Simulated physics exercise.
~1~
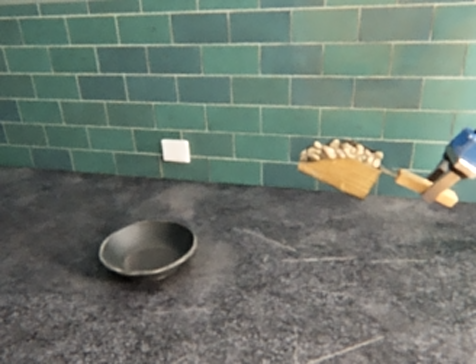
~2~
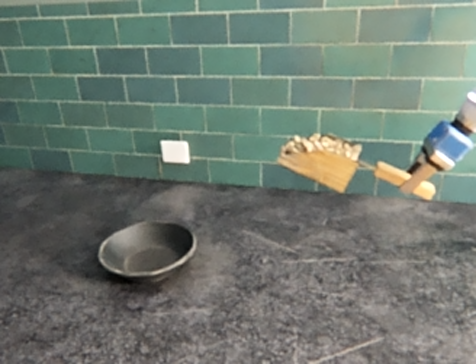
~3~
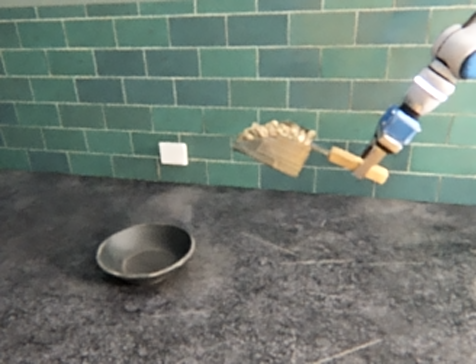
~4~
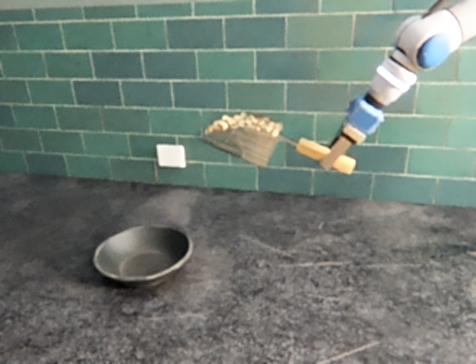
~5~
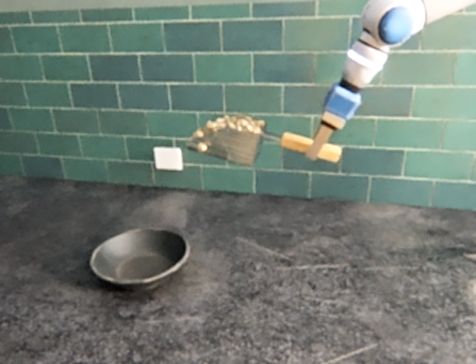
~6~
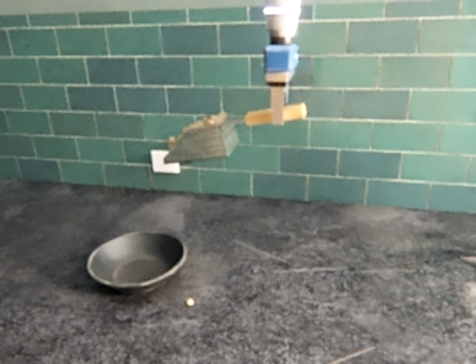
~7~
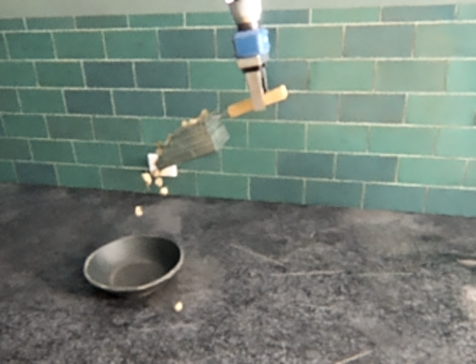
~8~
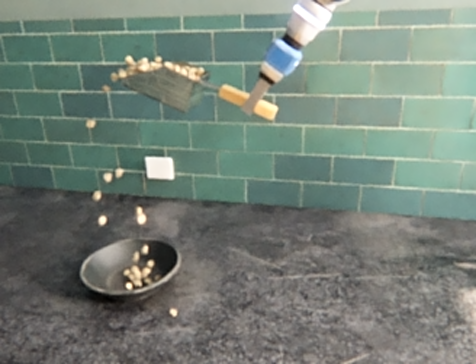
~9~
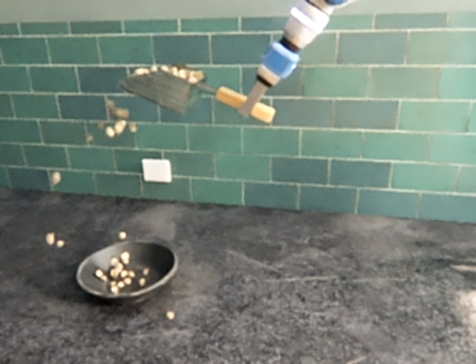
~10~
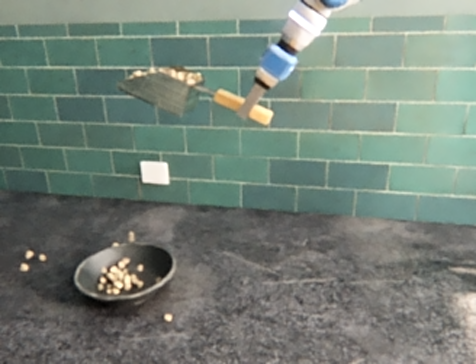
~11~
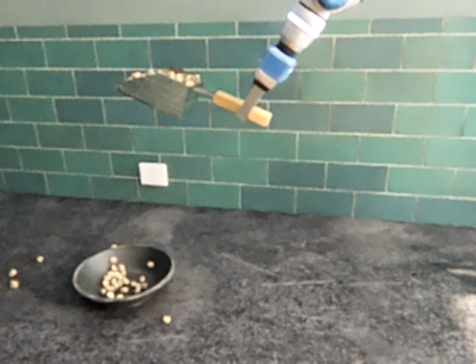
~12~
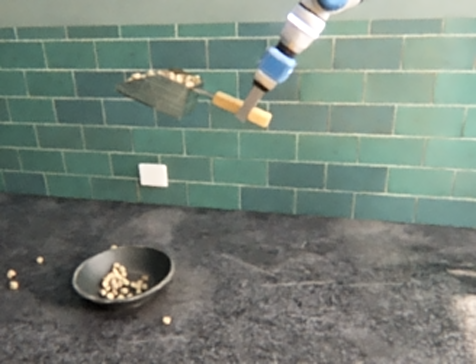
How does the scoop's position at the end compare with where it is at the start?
At the end the scoop is farther to the left and higher up than at the start, when it is over on the right side of the view.
